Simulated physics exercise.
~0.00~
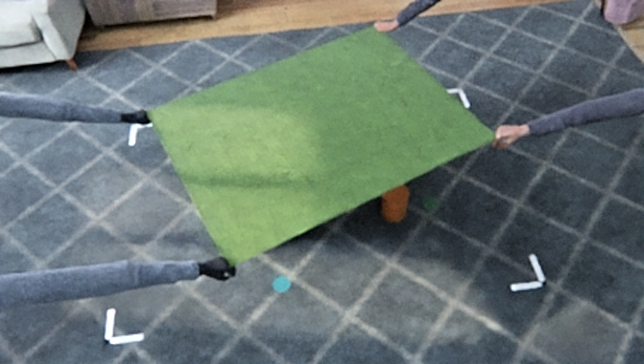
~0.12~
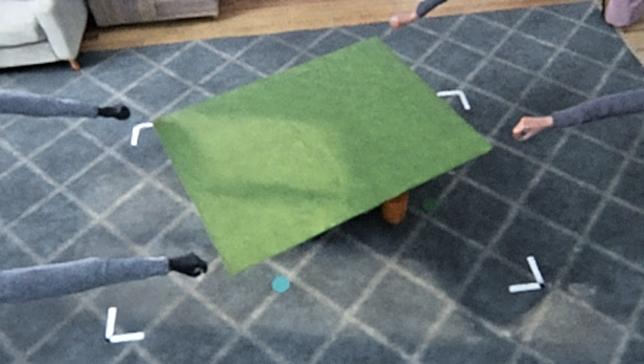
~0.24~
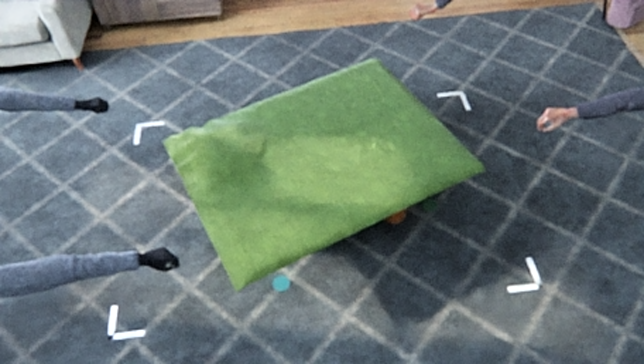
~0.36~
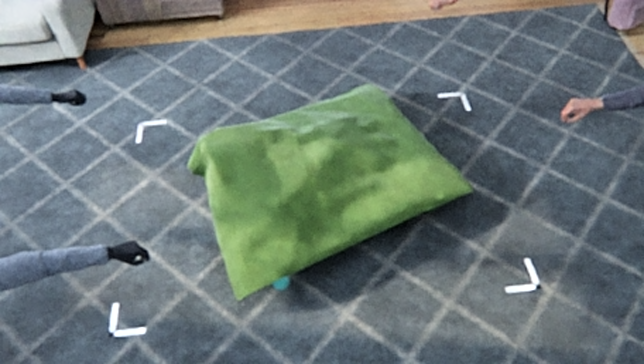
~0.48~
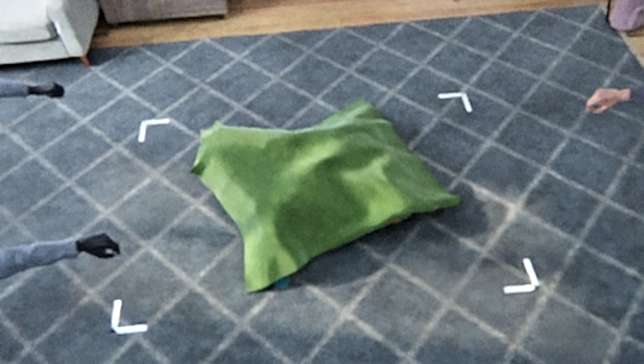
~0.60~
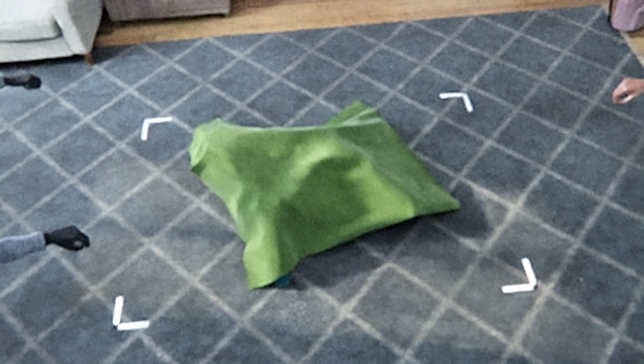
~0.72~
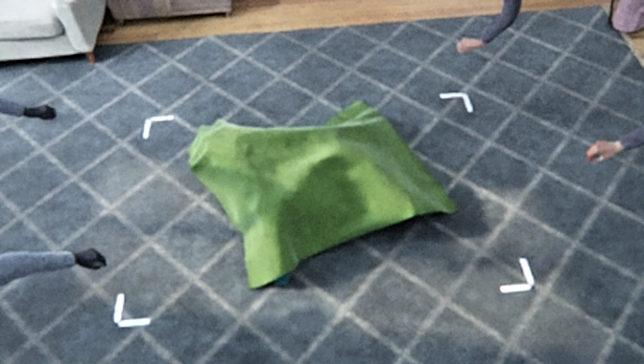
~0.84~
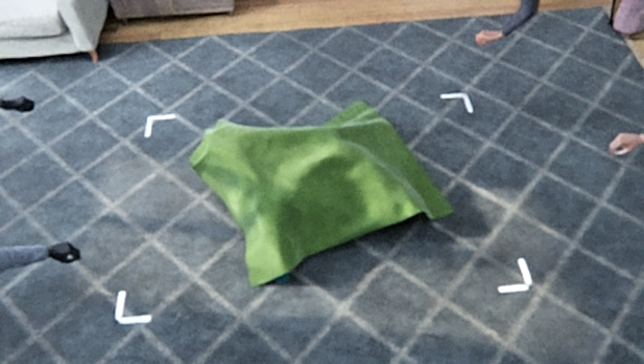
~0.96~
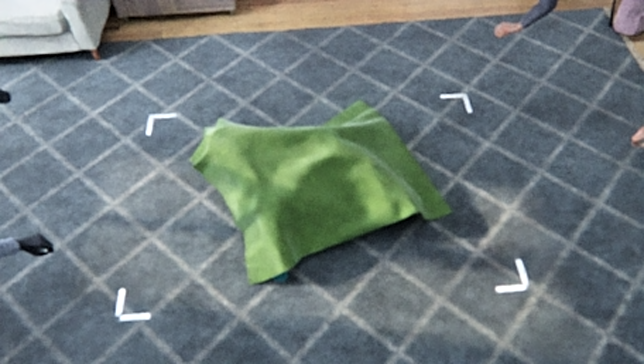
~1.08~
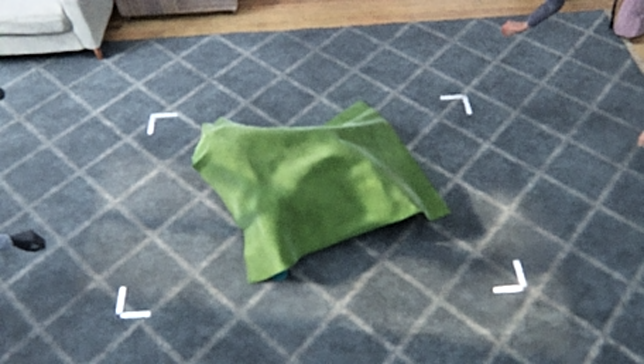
On a living-room rug, four hands release a green blanket that drapes over hidden objects.
